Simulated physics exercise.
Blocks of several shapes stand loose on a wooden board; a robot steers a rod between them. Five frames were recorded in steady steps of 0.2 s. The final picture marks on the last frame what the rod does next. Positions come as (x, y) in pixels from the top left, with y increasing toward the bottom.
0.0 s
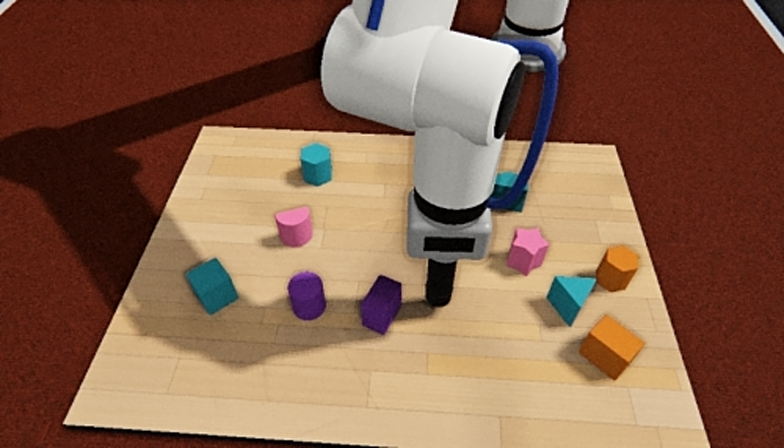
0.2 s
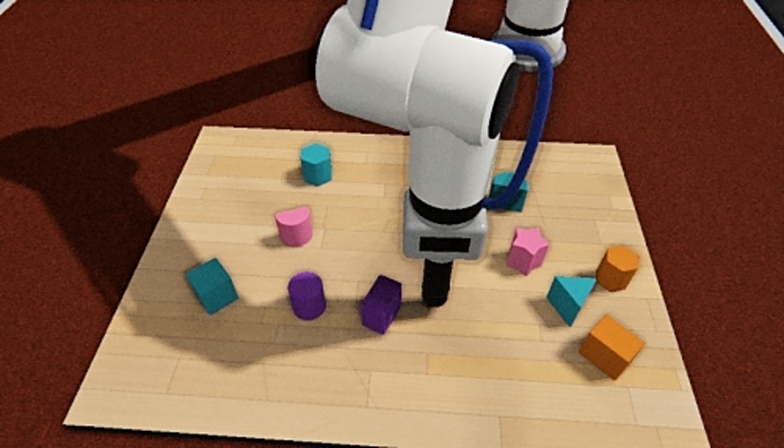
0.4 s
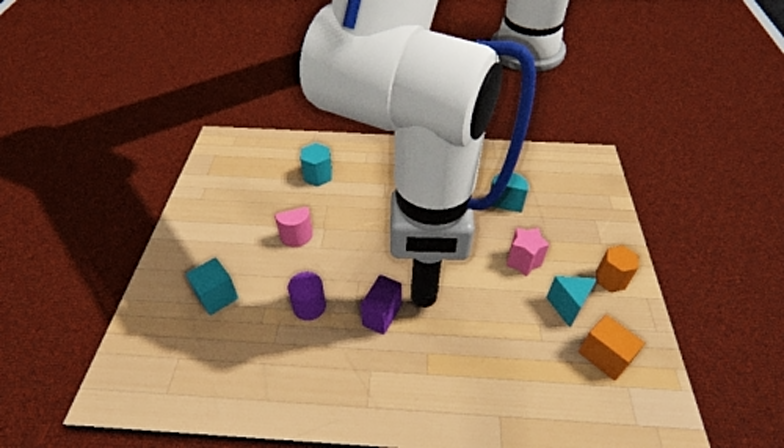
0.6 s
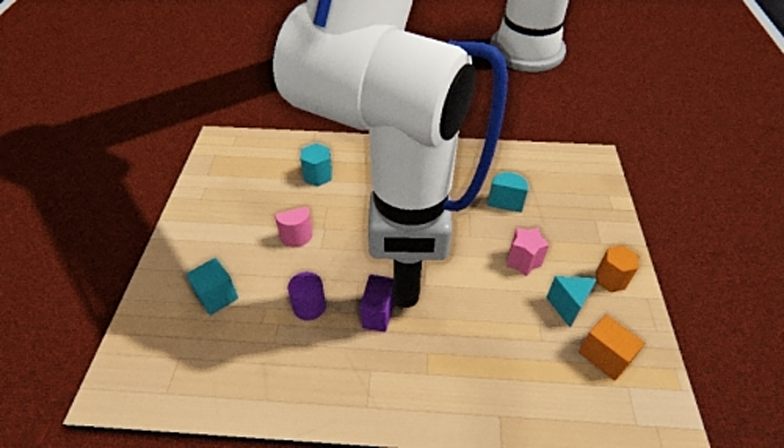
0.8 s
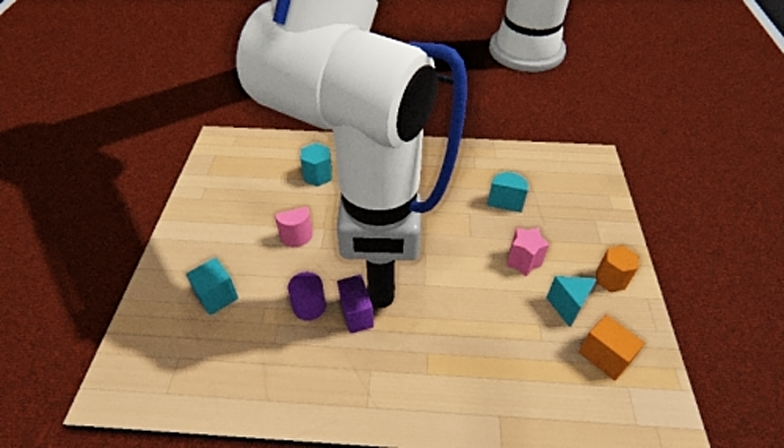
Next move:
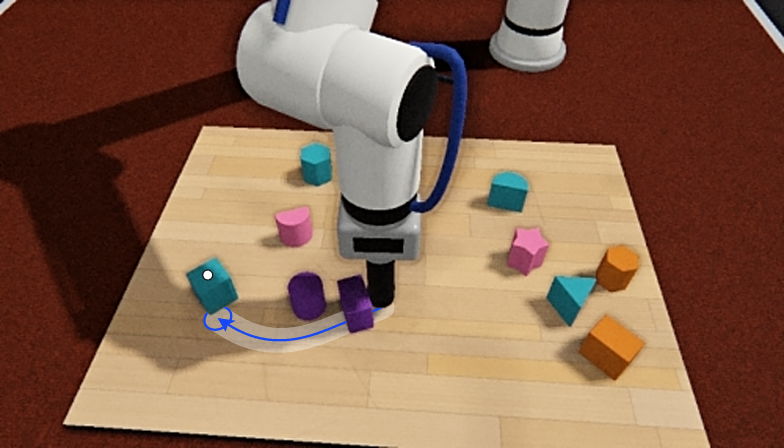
A robot arm moving its black rod left across a wooden board, pushing a purple block toward a rounded purple one.
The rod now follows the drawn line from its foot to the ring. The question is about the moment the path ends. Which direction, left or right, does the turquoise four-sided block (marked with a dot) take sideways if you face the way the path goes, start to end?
It's pushed right.
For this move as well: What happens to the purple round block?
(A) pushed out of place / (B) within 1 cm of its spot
Answer: A.
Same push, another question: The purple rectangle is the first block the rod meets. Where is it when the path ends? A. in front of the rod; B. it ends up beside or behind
It's A.
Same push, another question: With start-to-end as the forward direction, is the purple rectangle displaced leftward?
Answer: No.
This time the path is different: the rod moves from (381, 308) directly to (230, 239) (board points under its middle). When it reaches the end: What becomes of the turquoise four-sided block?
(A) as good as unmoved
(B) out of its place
The answer is A.
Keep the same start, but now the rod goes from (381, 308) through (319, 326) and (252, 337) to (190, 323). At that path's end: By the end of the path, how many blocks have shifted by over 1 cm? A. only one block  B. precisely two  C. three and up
Choice C: Three and up.
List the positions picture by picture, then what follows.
Lower end of the rod at (438, 297), tops of blocks, turquoise four-sided block at (208, 275), purple round block at (305, 285), purple rectangle at (382, 293), in the first frame.
Rod at (435, 297), blocks as before, in the second frame.
Rod at (424, 298), blocks as before, in the third frame.
Rod at (406, 298), purple rectangle at (377, 292), in the fourth frame.
Rod at (381, 298), turquoise four-sided block at (208, 275), purple round block at (305, 285), purple rectangle at (355, 293), in the fifth frame.
The drawn path runs from (381, 308) by way of (327, 330) and (268, 340) to (218, 318); the dot is on the turquoise four-sided block.
On the path given first. One third of the way, rod at (325, 321); purple round block at (279, 281); purple rectangle at (294, 304), turned 50° clockwise.
Two thirds of the way, rod at (264, 330); purple round block at (256, 271); purple rectangle at (240, 300), turned 90° clockwise.
At the end, rod at (213, 309); turquoise four-sided block at (189, 256), turned 25° clockwise; purple round block at (251, 262); purple rectangle at (204, 276), turned 90° clockwise.
